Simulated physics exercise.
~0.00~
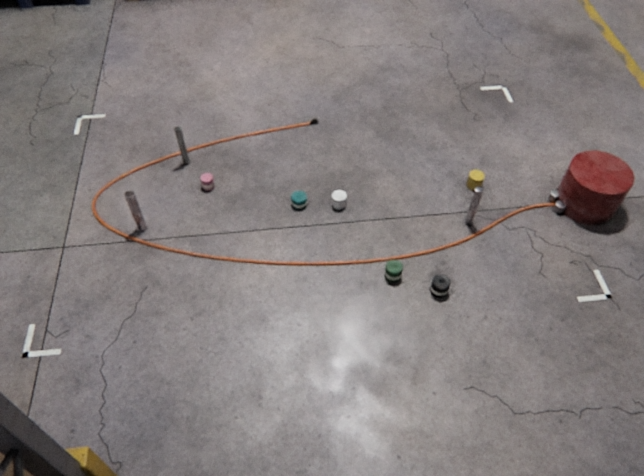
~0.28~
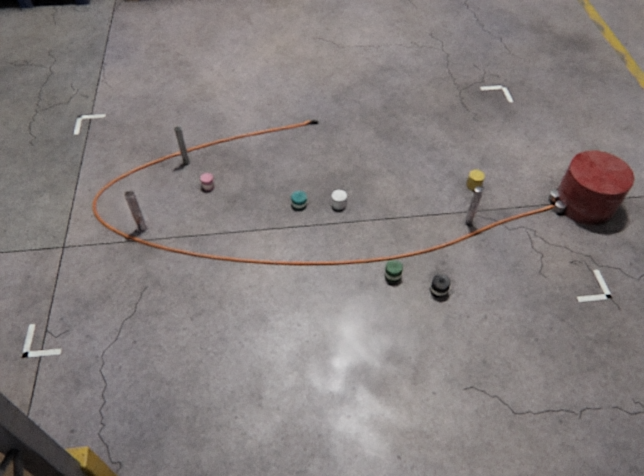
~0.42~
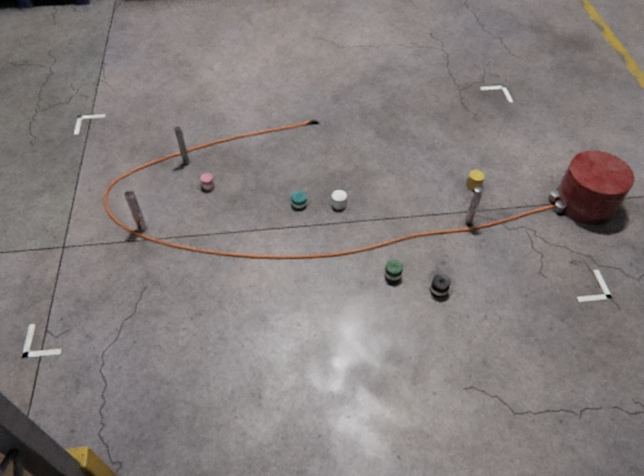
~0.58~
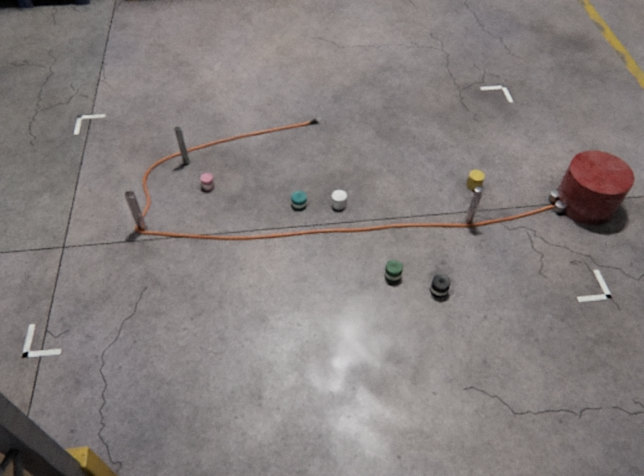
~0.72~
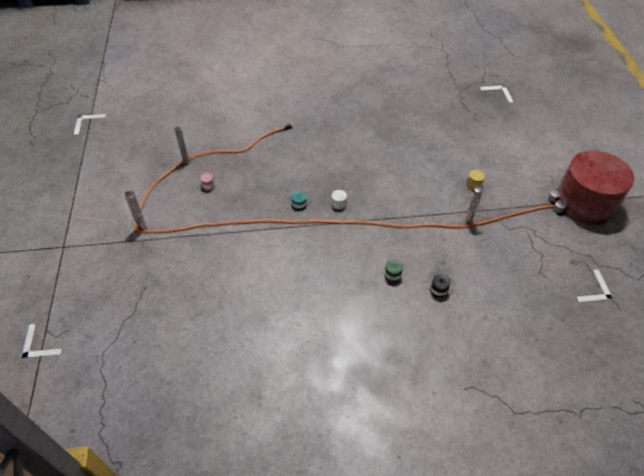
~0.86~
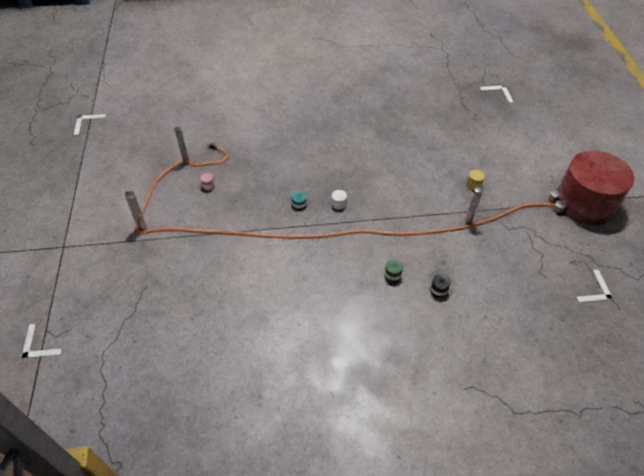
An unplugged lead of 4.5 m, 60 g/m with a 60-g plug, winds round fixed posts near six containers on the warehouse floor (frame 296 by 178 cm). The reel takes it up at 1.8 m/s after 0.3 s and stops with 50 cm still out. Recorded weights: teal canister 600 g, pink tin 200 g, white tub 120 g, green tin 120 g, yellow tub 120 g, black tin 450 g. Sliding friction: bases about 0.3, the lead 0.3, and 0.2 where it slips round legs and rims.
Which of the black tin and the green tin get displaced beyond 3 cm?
One by one: The black tin finds a new spot. The green tin finds a new spot.
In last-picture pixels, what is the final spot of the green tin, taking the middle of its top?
The top ends up close to (440, 275) in the last picture.
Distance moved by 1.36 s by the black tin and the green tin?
I'd put the black tin near 0 cm and the green tin near 0 cm.
At 1.4 s, plug at (116, 273); nothing else has moved.
At 1.8 s, plug at (424, 397); green tin 11 cm off its start.
At 2.3 s, plug at (509, 266); black tin 37 cm off its start at (507, 268), green tin 24 cm off its start at (440, 275).
At 2.8 s, plug at (536, 238); black tin 103 cm off its start, green tin 24 cm off its start.
At 3.6 s, plug at (535, 234); black tin 108 cm off its start at (593, 202), green tin 24 cm off its start at (440, 275).
